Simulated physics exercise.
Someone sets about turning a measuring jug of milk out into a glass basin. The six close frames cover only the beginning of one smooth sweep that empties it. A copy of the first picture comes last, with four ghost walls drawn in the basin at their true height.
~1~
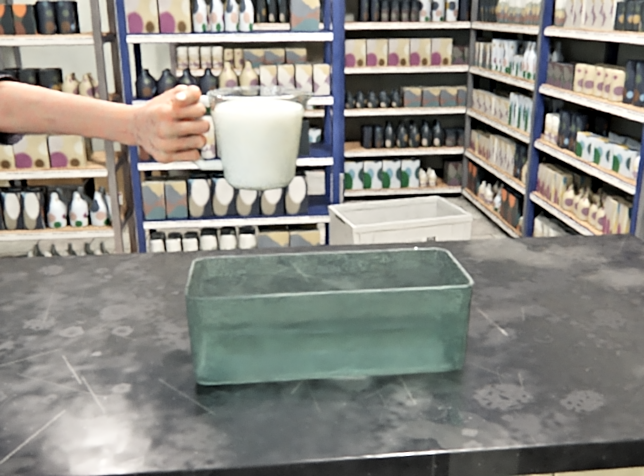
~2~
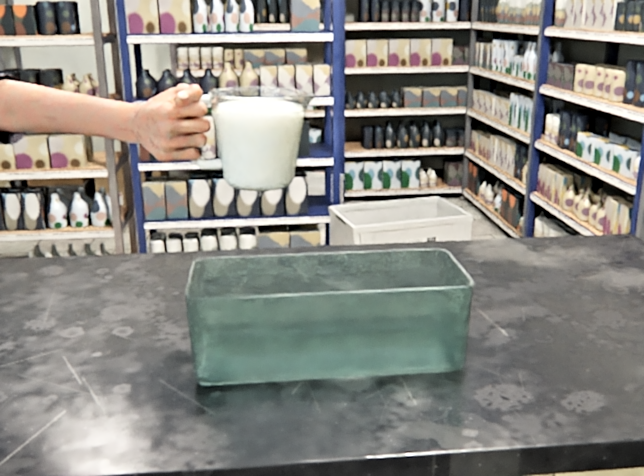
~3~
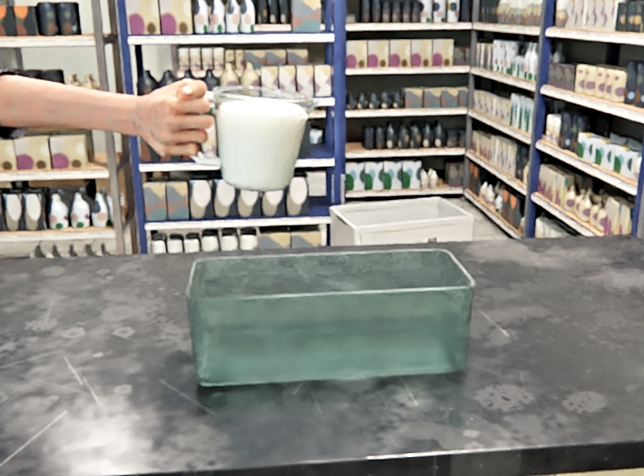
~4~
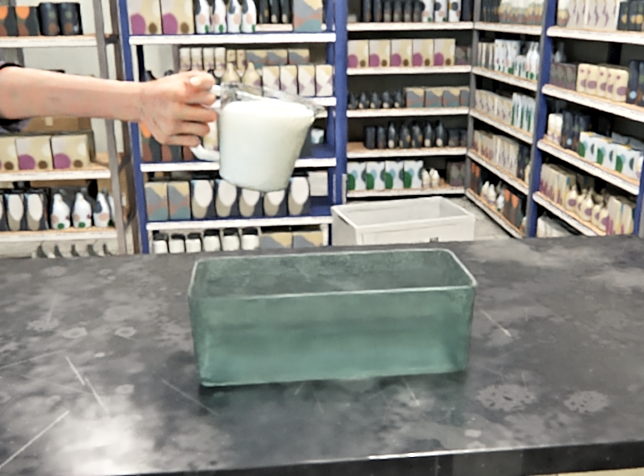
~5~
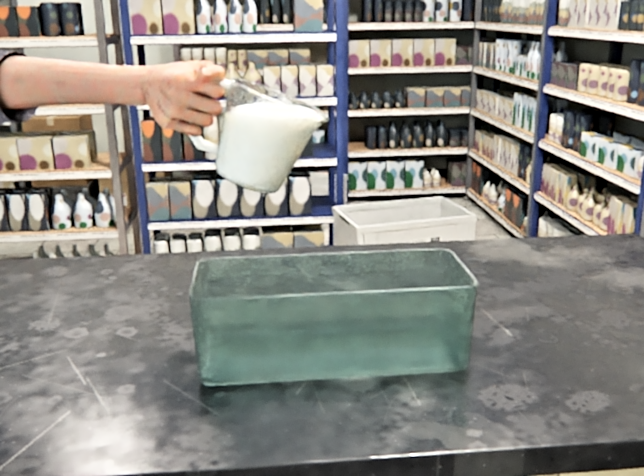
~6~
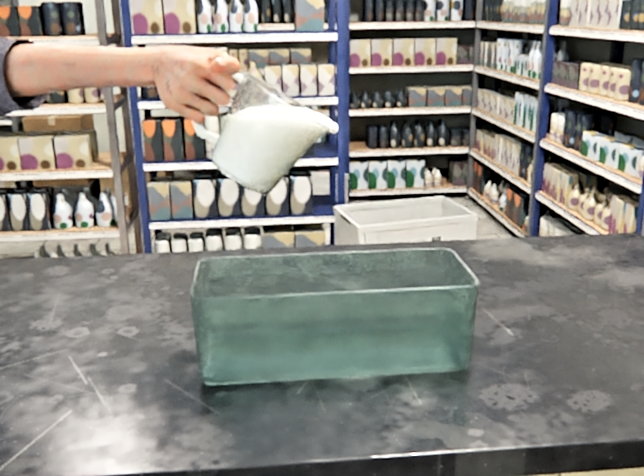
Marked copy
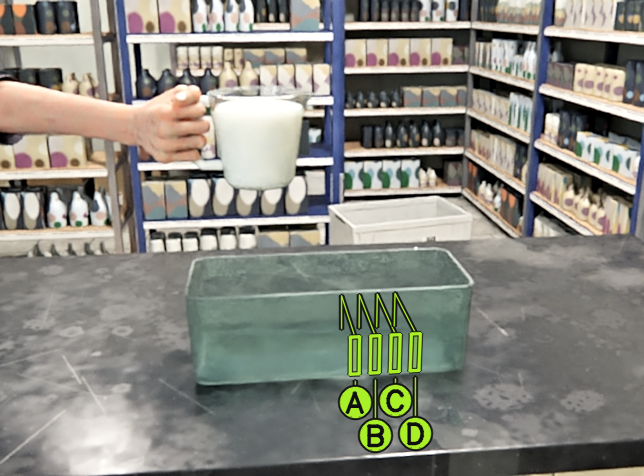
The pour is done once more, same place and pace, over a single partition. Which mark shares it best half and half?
I would pick slot B.
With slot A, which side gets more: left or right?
More ends on the right.
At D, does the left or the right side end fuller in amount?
The left side.
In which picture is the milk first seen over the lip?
Picture 6.
On the marked copy, A at (355, 380); B at (375, 379); C at (395, 378); D at (415, 377).
Choosing A, about 18 % ends left of the wall and 81 % right of it.
Choosing B, about 51 % ends left of the wall and 47 % right of it.
Choosing C, about 80 % ends left of the wall and 15 % right of it; 4 % is lost outside.
Choosing D, about 91 % ends left of the wall and 4 % right of it; 5 % is lost outside.
